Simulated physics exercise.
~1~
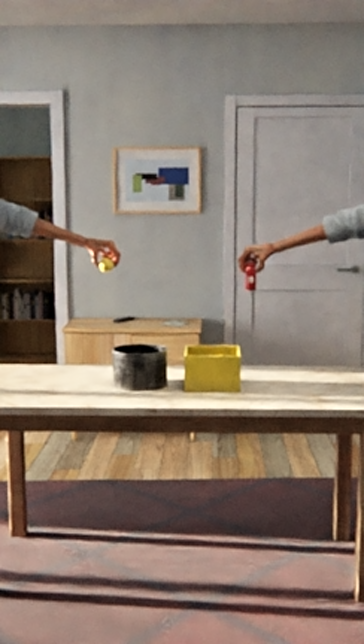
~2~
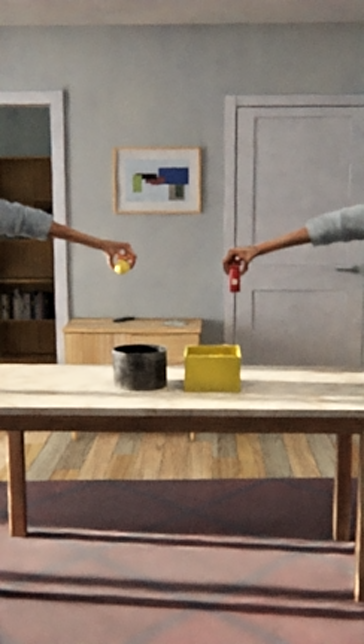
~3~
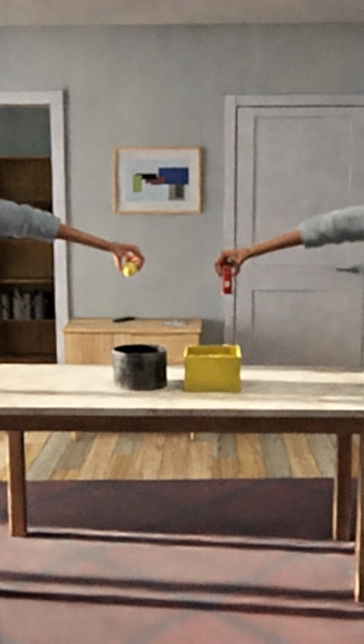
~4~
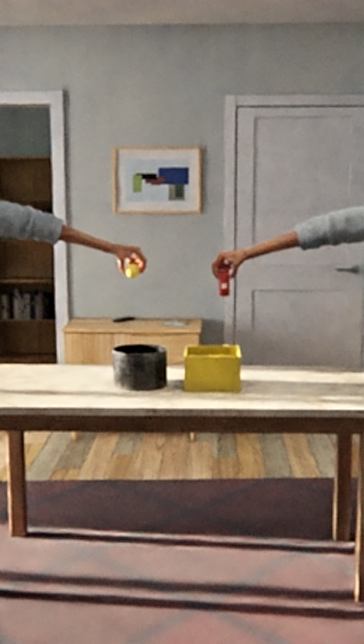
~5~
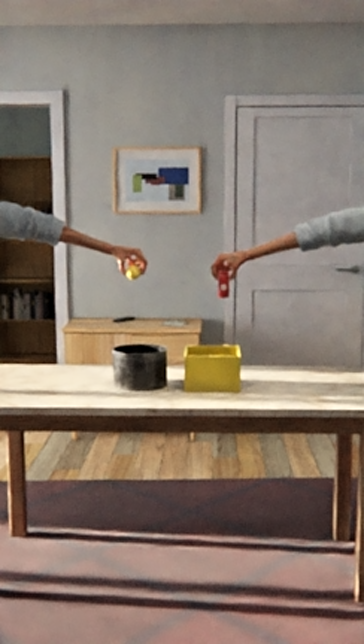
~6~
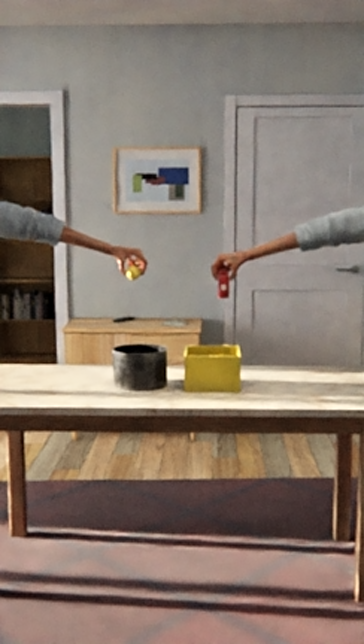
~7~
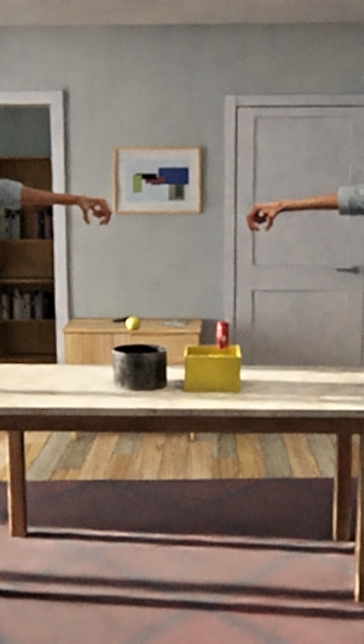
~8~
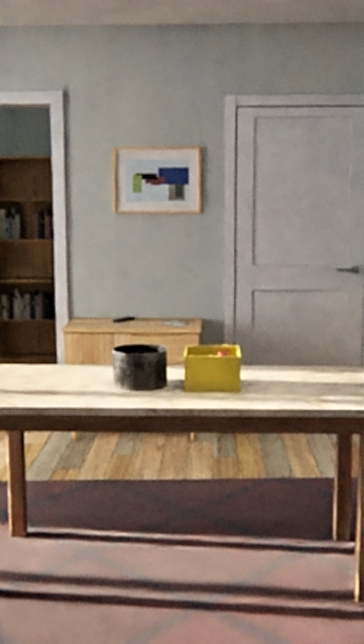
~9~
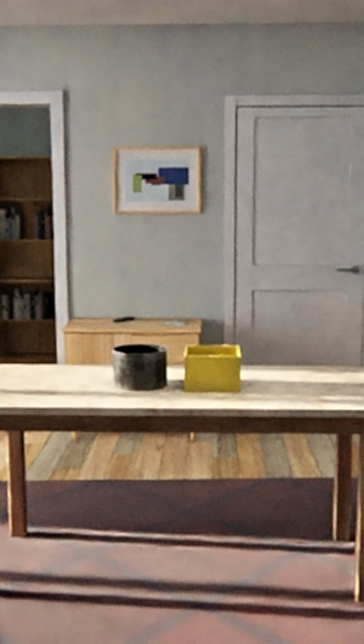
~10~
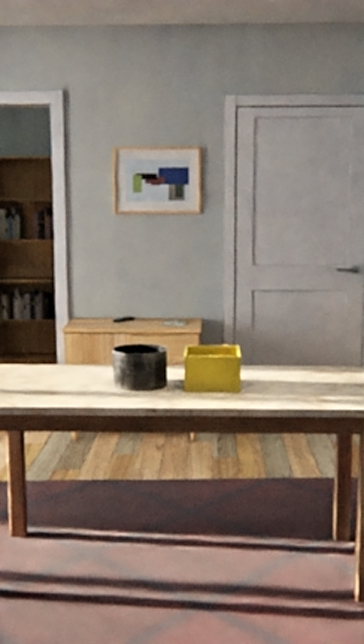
Two outstretched arms in grey sleeves reach in from opposite sides above a pale wooden table, the left hand holding a yellow lemon and the right an upright red shaker. Seen straight on from a still view, the room has grey walls, a framed abstract print, a low cabinet and a door. A round black pot sits left of a square yellow crate on the table. The hands move inward, pause above the containers, then let go and draw back. The lemon drops into the pot and the shaker into the crate, leaving both out of sight inside.
